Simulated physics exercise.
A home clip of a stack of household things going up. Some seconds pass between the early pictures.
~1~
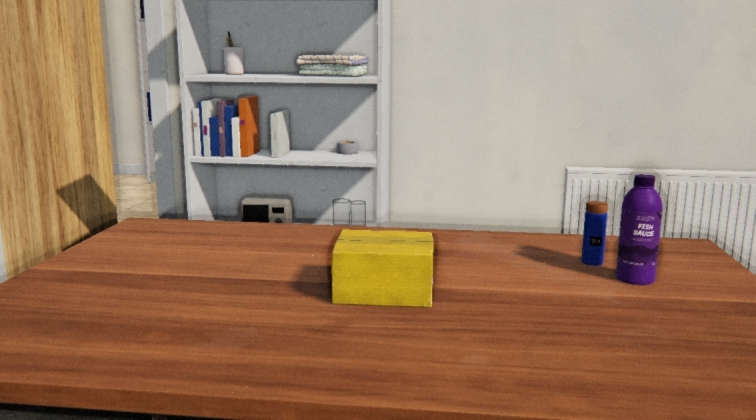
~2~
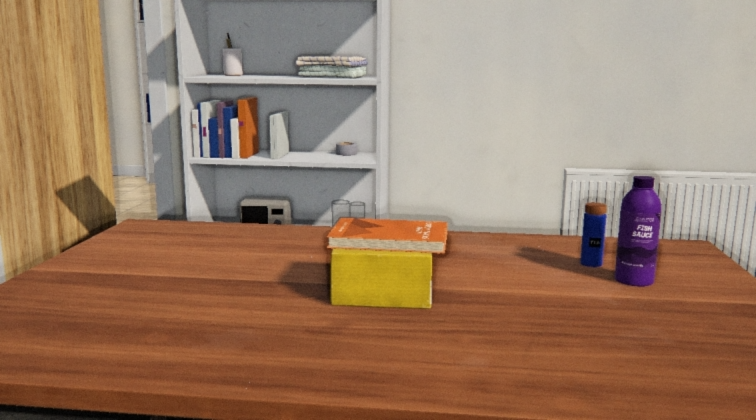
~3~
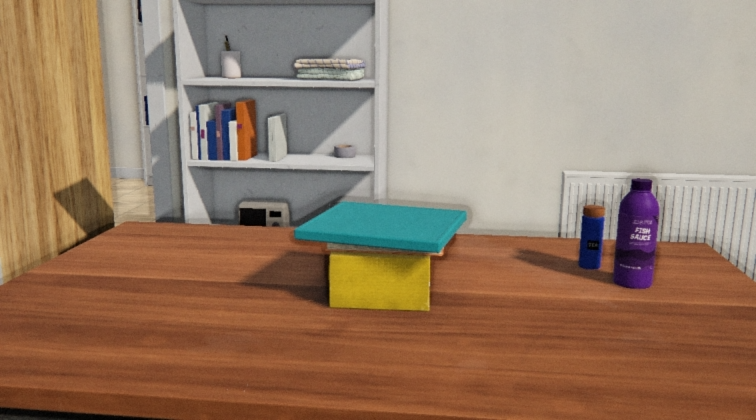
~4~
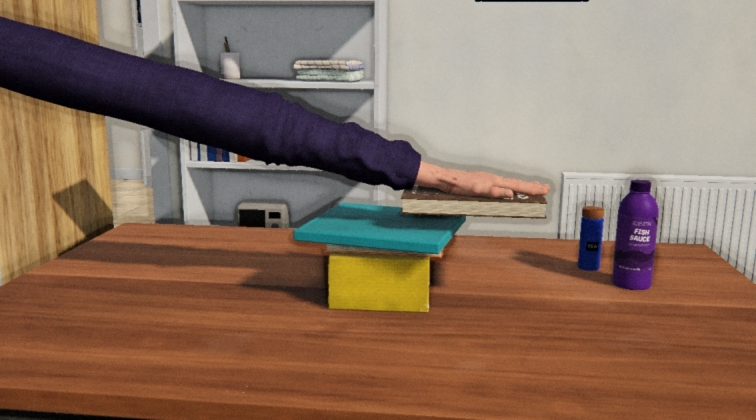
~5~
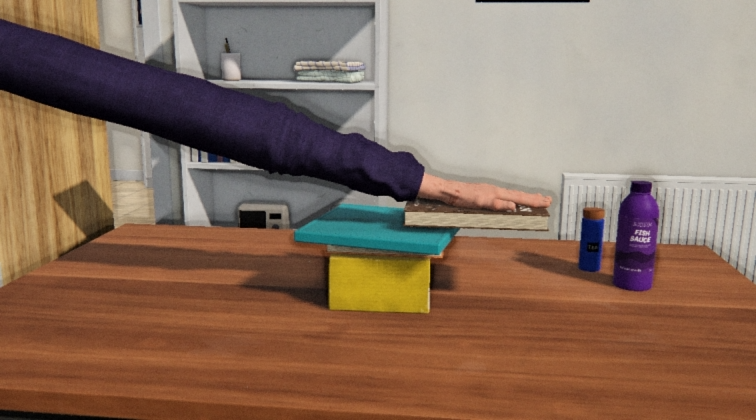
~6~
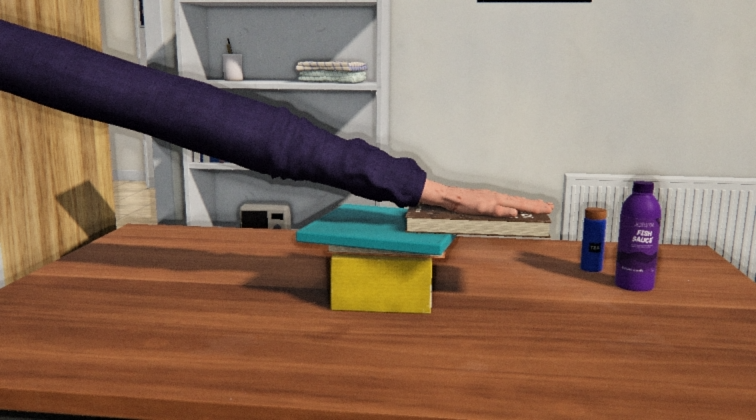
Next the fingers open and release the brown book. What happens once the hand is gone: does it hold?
The pile loses its balance.
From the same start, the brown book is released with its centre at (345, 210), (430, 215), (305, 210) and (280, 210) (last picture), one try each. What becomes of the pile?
First try: It stays up; second try: It keeps its balance; third try: It loses its balance; fourth try: It loses its balance.
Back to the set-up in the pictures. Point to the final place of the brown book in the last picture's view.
At about (481, 243).
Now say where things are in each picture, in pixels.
In the first frame, the last thing is not in view yet; purple bottle (640, 229).
In the second frame, the last thing is not in view yet.
In the third frame, the last thing is not in view yet; blue shaker (592, 237).
The fourth frame shows on its way; brown book (472, 199).
The fifth frame shows on its way; brown book (475, 211); yellow box (382, 273).
The sixth frame shows set down, still held; brown book (476, 217); purple bottle (639, 235).
Then, 0.30 s on from there, brown book now fallen.
Then, 0.60 s on from there, nothing new.
Then, 2.10 s on from there, brown book resting near (479, 241).
In the end, fallen, brown book; the other 5 unmoved. At the end, from the last picture's camera, brown book near (480, 242). The pile comes apart.
